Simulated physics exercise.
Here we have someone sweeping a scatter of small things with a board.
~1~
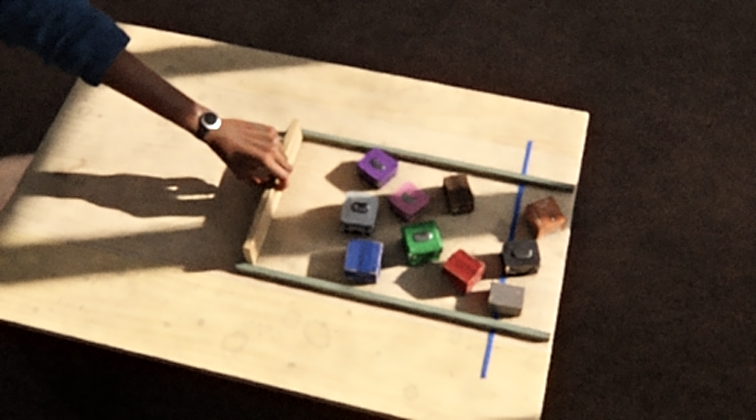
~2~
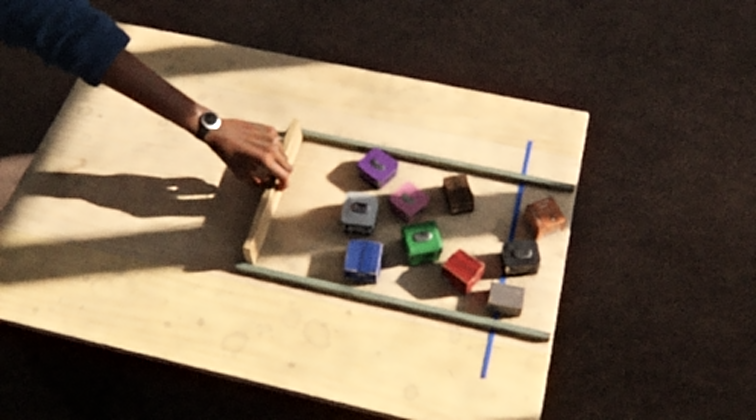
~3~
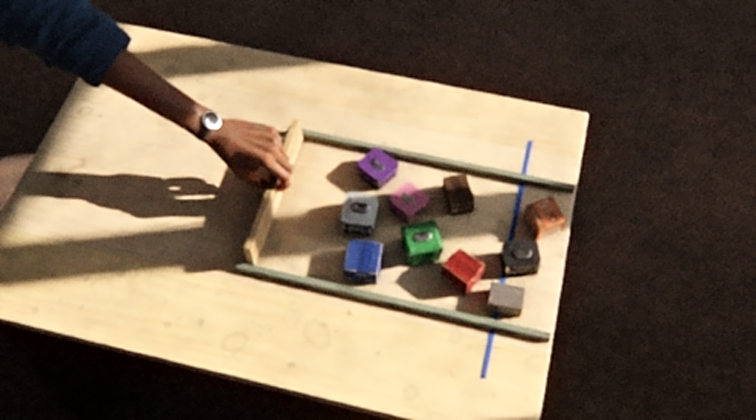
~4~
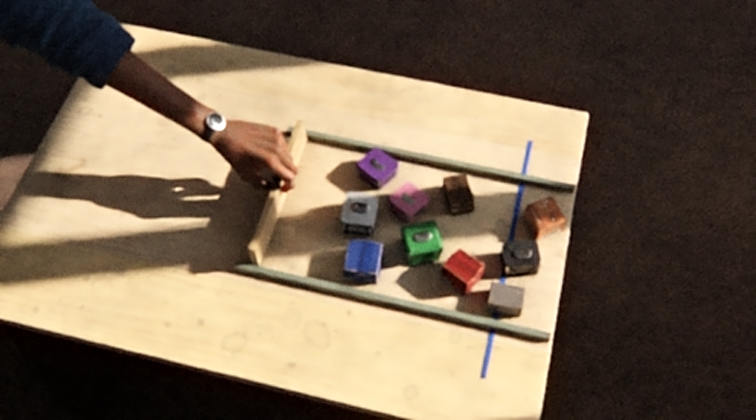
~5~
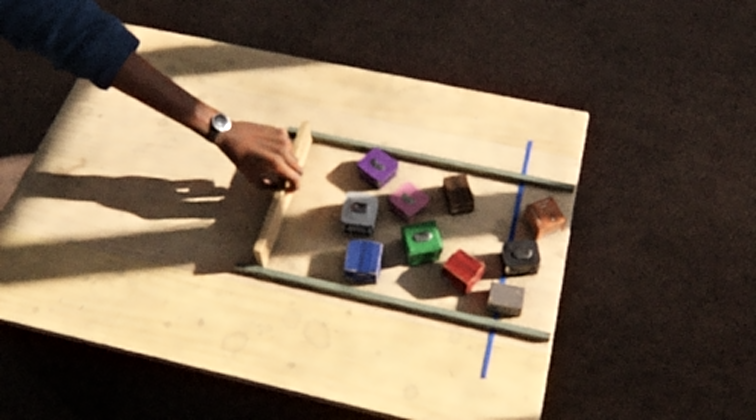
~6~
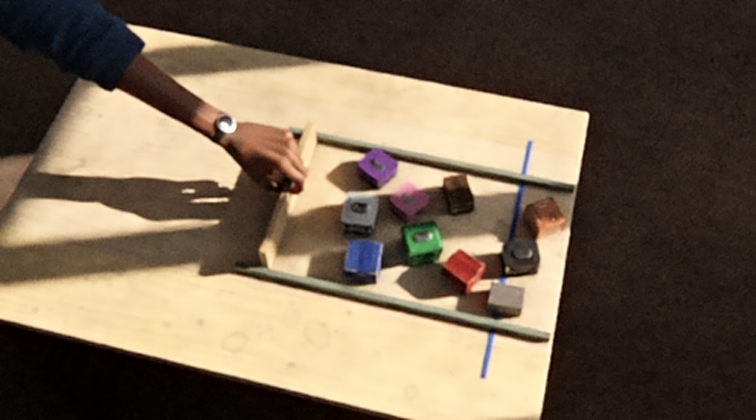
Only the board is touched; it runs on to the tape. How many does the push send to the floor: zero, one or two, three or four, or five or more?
The number that fall off is three or four.
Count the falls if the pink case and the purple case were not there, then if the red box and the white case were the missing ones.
Fallen: 2, and 2 in the other try.
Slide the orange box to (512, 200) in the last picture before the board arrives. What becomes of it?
The orange box comes down.
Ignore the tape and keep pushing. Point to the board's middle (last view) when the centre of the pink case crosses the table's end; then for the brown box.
Its middle is around (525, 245) and around (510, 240).
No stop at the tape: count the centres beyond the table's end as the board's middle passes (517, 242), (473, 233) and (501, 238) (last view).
In that order 6, 1 and 3.
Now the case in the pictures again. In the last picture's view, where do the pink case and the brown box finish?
Near (551, 228) and (572, 214).
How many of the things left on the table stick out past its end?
It comes to 4.
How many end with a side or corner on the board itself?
In contact: 3.
A little later, none off yet; orange box at rest near (545, 218); black case at rest near (520, 258); grey block at rest near (506, 299).
When it is over, the number that fall off is three or four; down, grey block, black case and orange box.
